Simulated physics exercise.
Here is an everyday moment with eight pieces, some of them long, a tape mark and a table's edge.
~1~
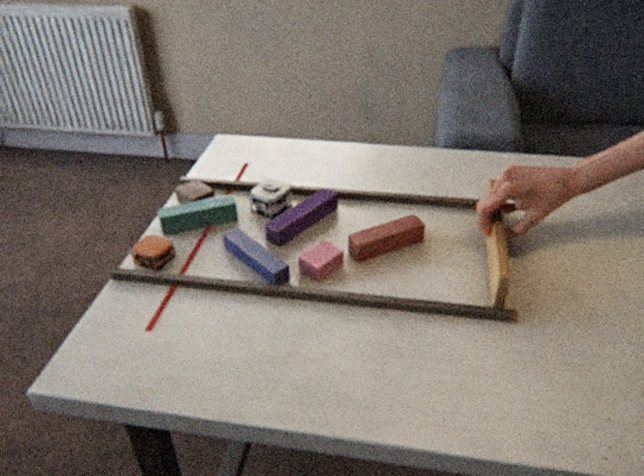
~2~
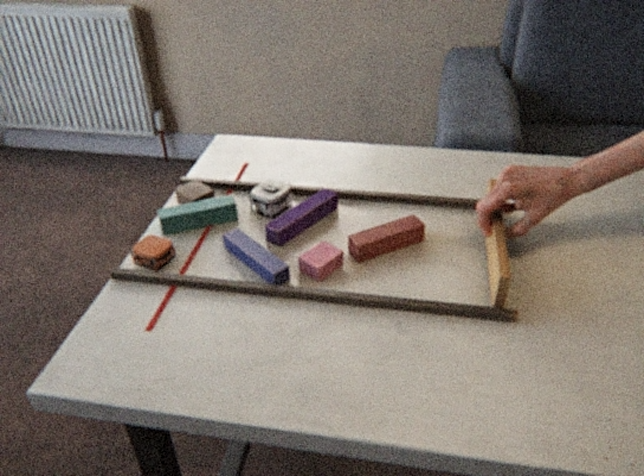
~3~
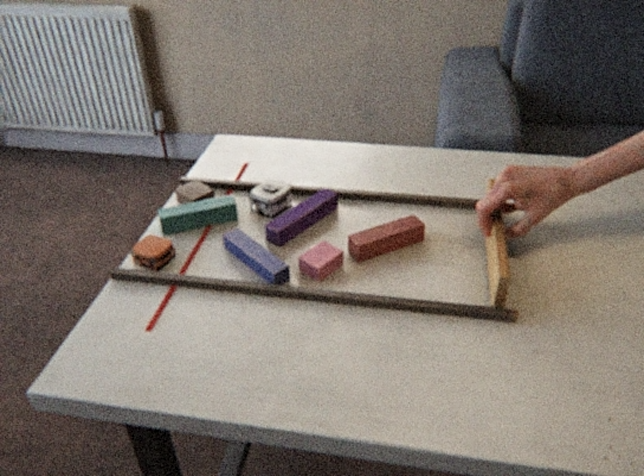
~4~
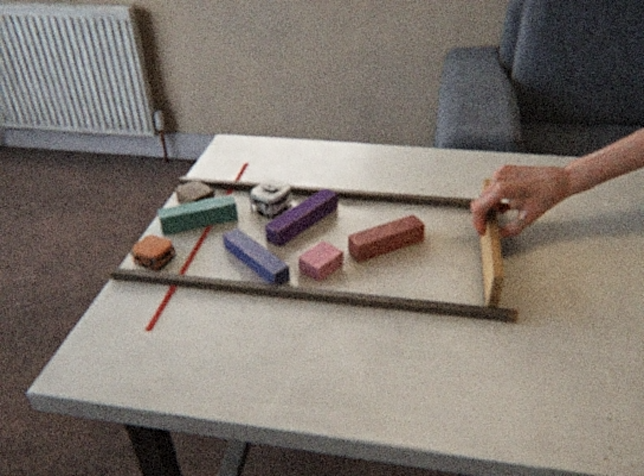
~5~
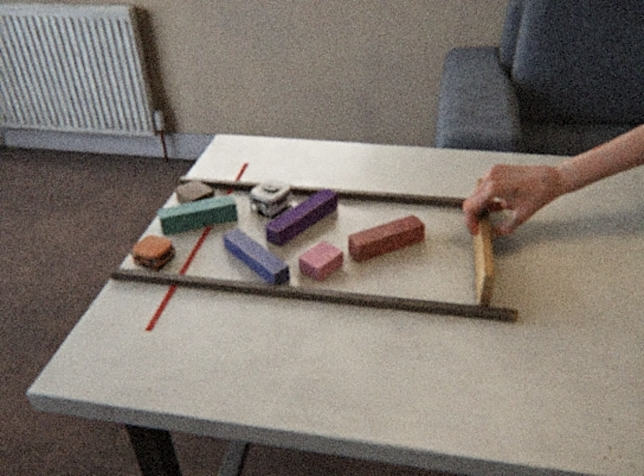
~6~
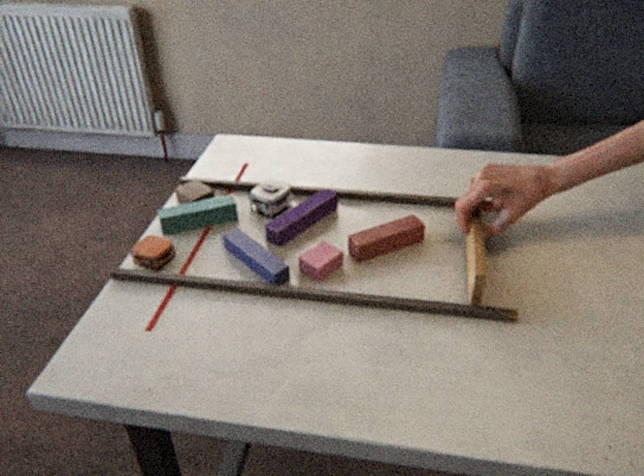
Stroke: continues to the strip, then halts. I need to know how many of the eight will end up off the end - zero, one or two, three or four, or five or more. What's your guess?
I'd say one or two.
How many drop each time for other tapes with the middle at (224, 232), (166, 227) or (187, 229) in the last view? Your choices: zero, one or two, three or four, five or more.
One after another: Either one or two; more than four; five or over.
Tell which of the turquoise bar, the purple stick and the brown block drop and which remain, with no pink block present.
As for the turquoise bar, it is not retained; the purple stick is retained; the brown block is not retained.
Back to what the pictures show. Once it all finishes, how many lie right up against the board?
At rest, 2 are in contact.
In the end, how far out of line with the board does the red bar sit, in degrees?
I'd estimate about 0 degrees.
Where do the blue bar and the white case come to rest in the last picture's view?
Near (151, 242) and (178, 185).
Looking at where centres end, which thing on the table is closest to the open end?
The orange case finishes closest.
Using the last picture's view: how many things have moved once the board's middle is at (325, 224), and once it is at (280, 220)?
The first number is 4, the next one 6.
Soon after, none off yet; orange case at rest near (154, 253); brown block at rest near (195, 196); turquoise bar at rest near (198, 215).
In the end, the number that fall off is one or two; gone, turquoise bar and brown block.
